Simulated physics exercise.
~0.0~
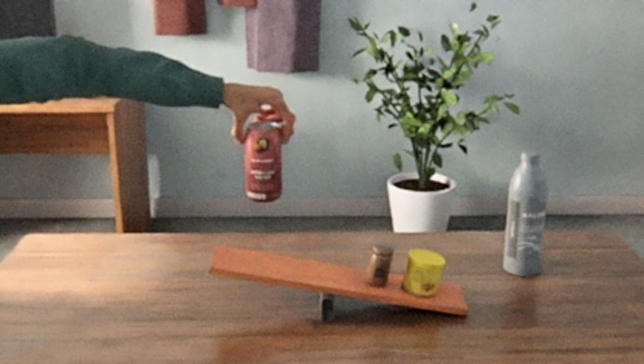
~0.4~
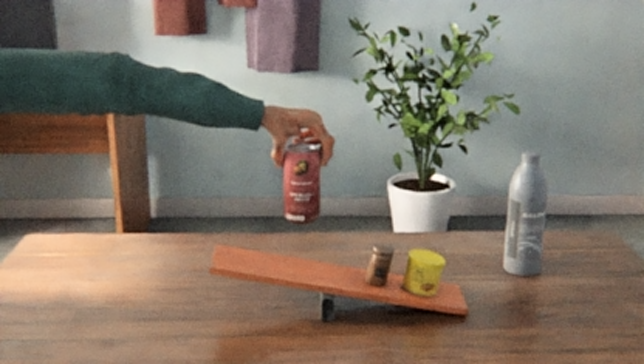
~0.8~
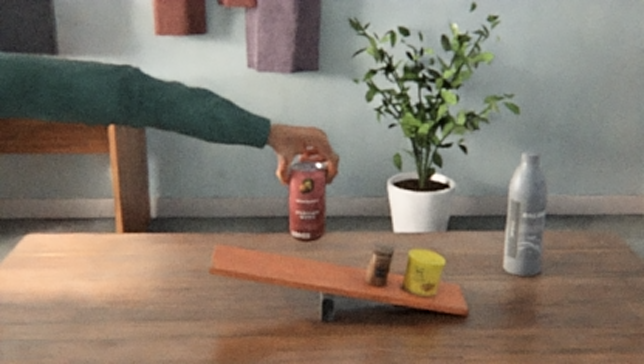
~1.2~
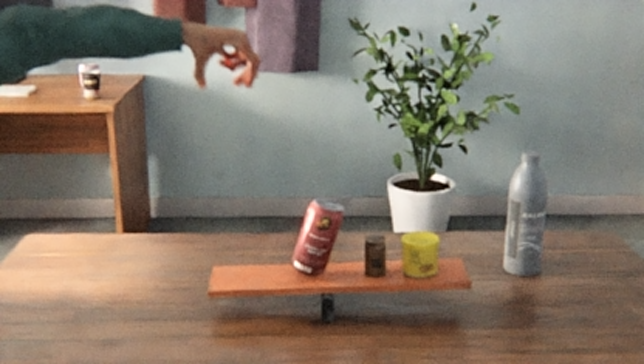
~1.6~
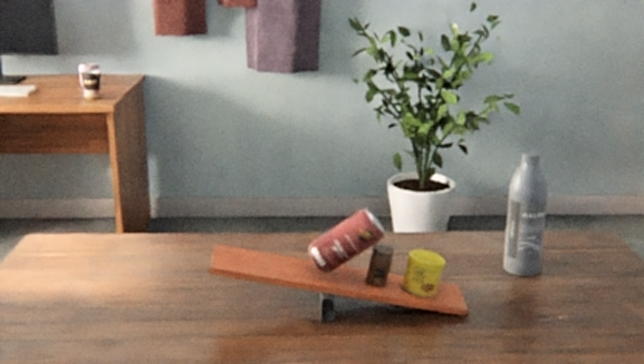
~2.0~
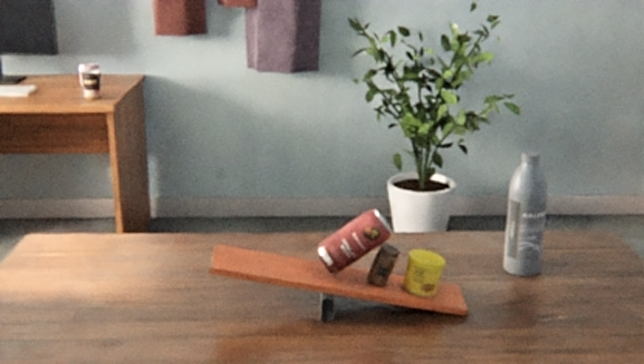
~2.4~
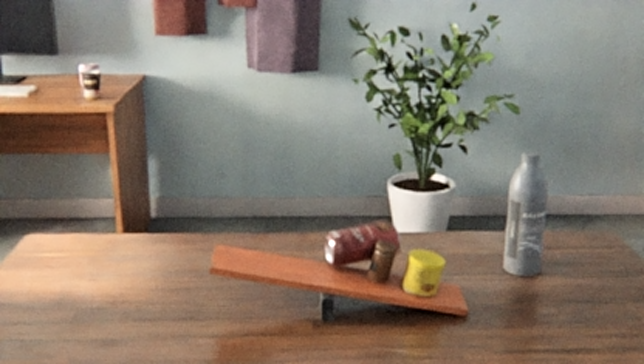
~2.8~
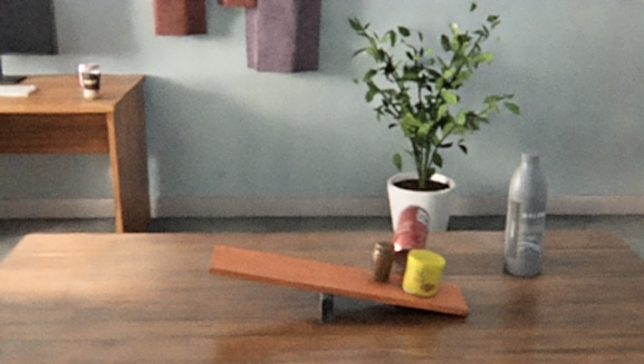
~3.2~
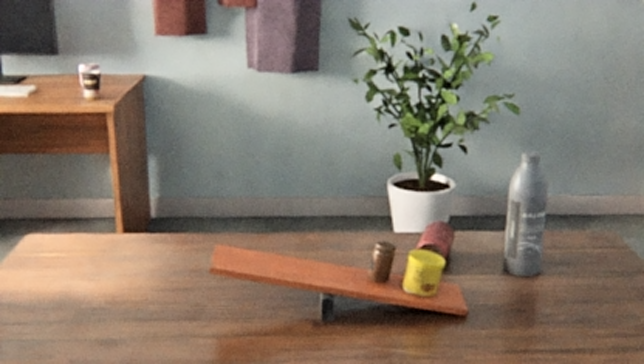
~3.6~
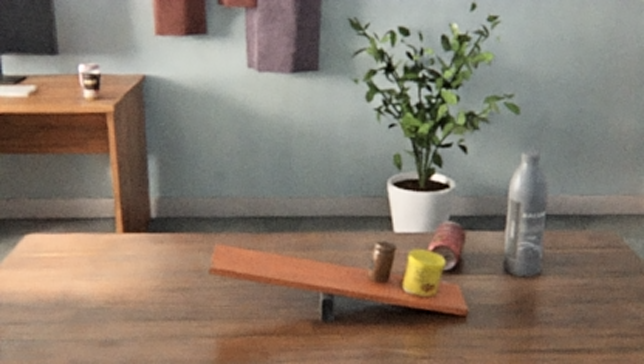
On a wooden table, an orange plank rests across a small block, its right end low beneath a brown shaker and a yellow tin, with a grey bottle standing to the right. A hand carries a red can rightward and lowers it over the plank. Once released, the can lands left of the shaker and leans as the plank briefly levels. The plank tips back down to the right, and the can topples against the shaker. It tumbles past the shaker and behind the tin, ending on its side near the bottle, while the plank stays right end low, still holding shaker and tin.
